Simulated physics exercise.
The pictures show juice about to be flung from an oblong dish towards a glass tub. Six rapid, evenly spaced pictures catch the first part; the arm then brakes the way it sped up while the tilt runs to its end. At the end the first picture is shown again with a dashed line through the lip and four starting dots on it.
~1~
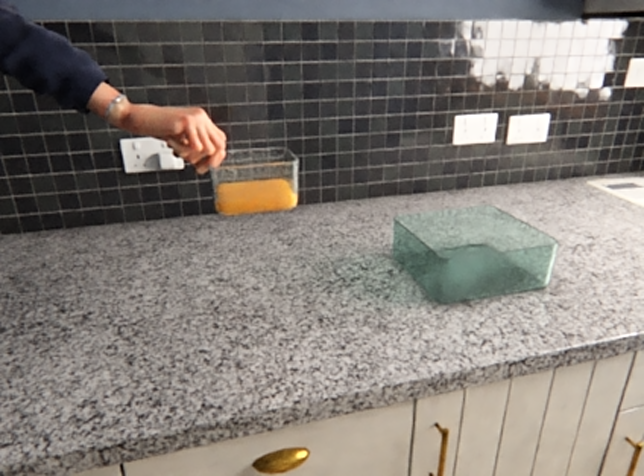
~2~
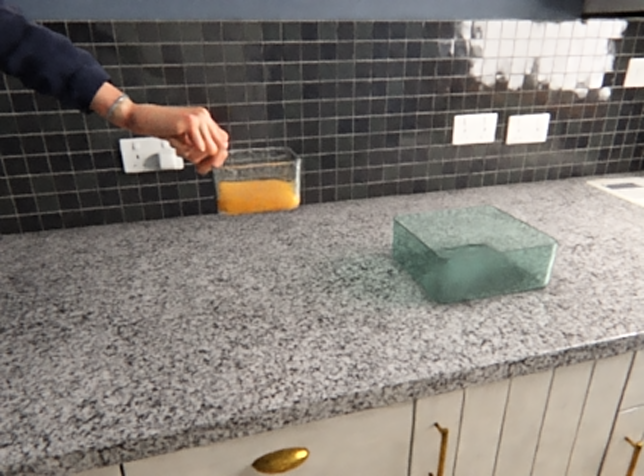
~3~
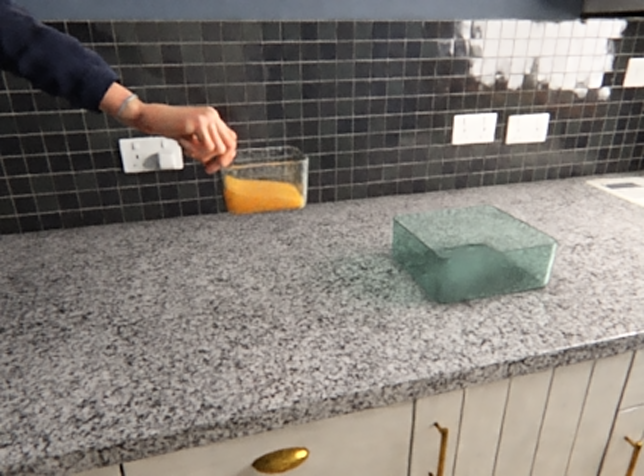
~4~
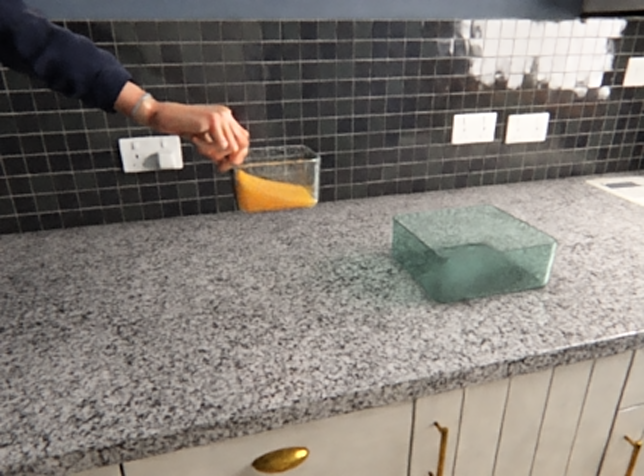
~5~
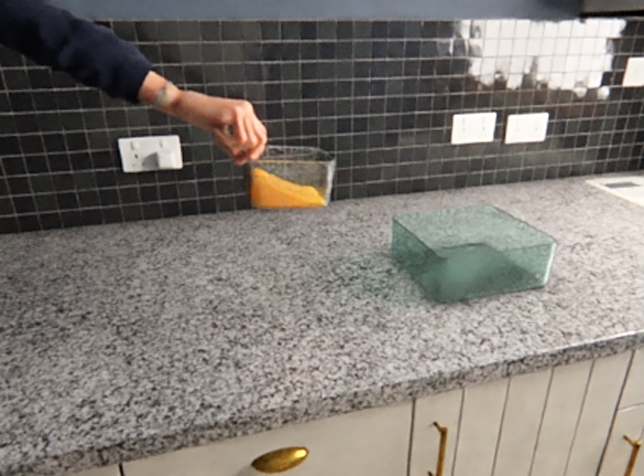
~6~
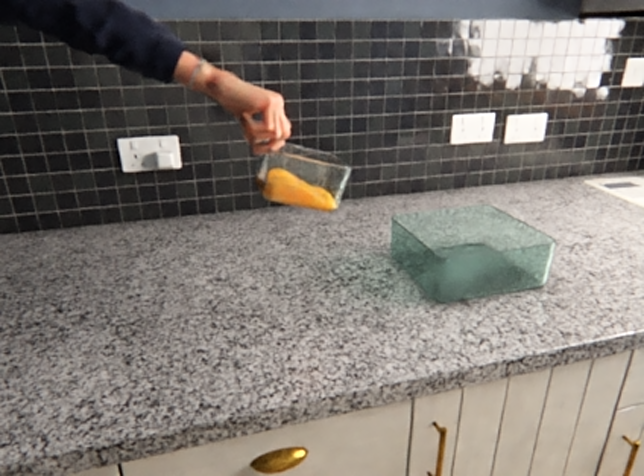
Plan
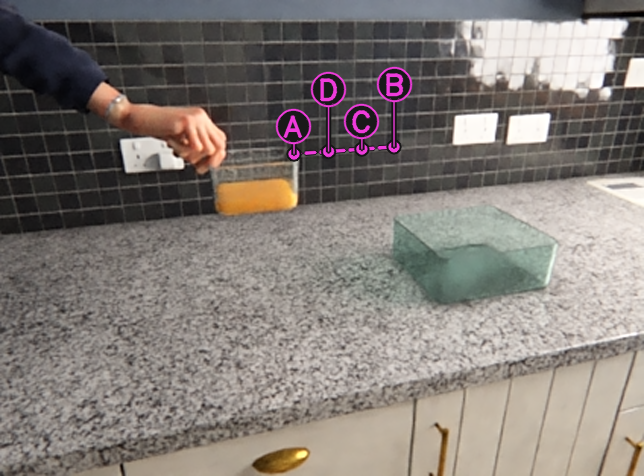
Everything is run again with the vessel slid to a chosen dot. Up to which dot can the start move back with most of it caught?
Go for D.
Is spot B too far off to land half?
No, not at all.
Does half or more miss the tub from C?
No, that is safe.
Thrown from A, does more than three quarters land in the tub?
No.
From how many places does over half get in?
Three of them.
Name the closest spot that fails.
That would be A.
On the marked copy, A at (293, 154); B at (394, 146); C at (361, 149); D at (328, 151).
With A, about 31 % lands in the tub, 66 % falls short and 3 % goes beside or beyond.
With B, about 92 % lands in the tub, 5 % falls short and 3 % goes beside or beyond.
With C, about 89 % lands in the tub, 6 % falls short and 5 % goes beside or beyond.
With D, about 70 % lands in the tub, 25 % falls short and 5 % goes beside or beyond.
